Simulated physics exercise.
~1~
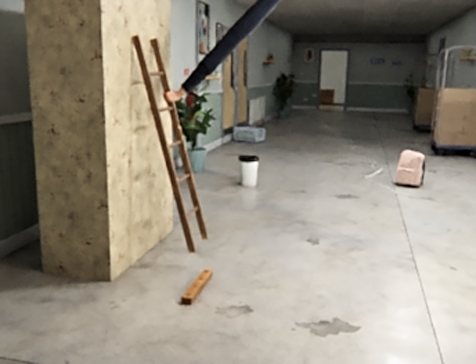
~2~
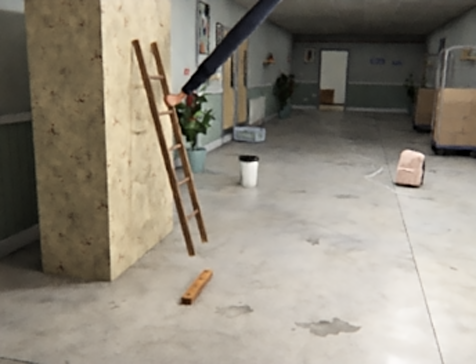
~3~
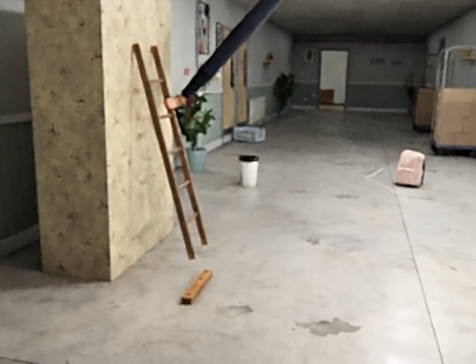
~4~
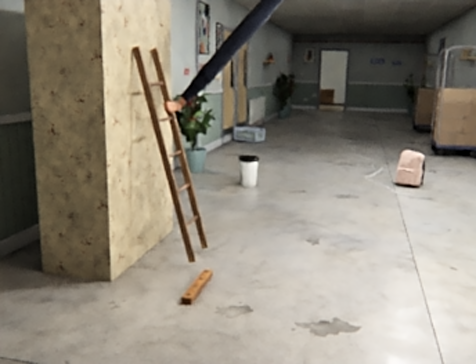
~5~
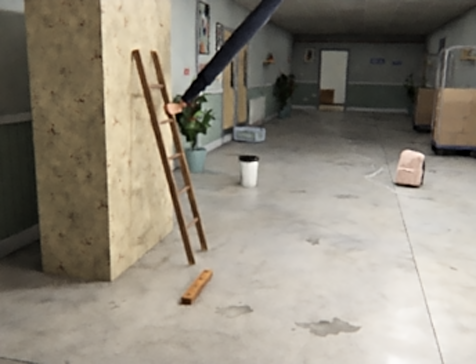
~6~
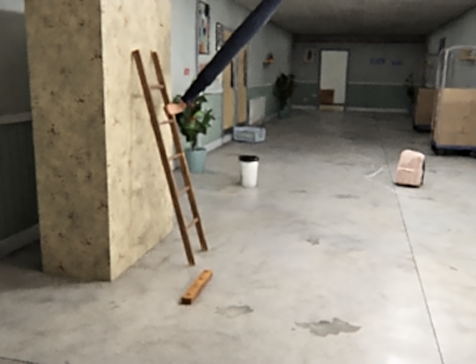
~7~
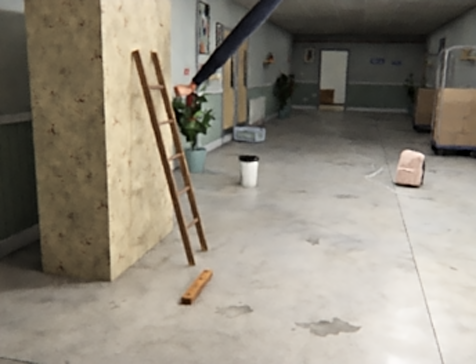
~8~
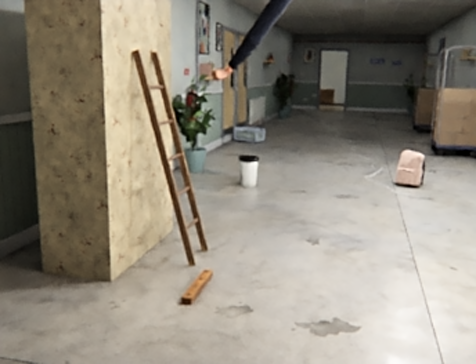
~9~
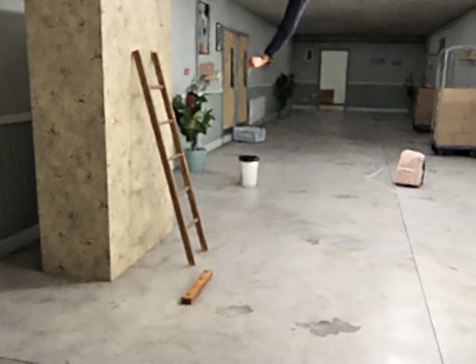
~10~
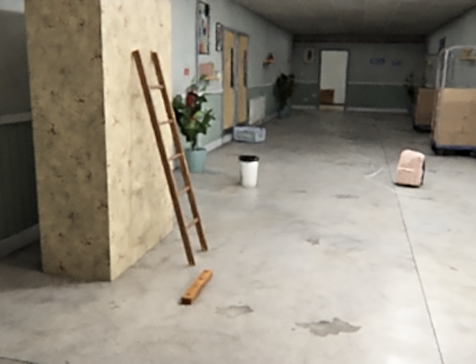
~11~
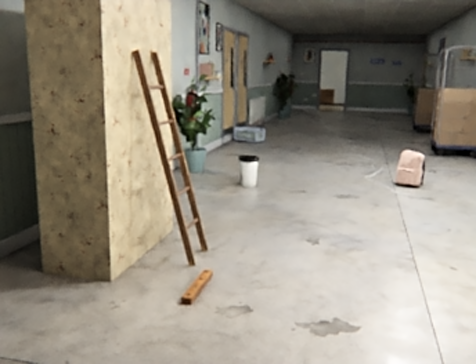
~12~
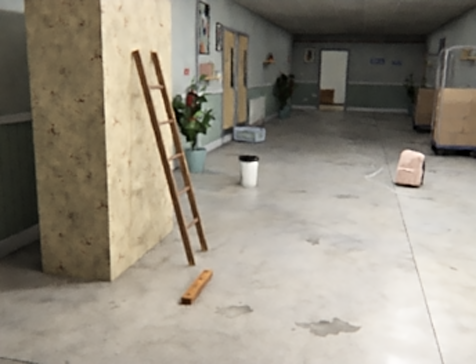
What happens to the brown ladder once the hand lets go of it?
The brown ladder holds its place and remains leaning against the pillar.
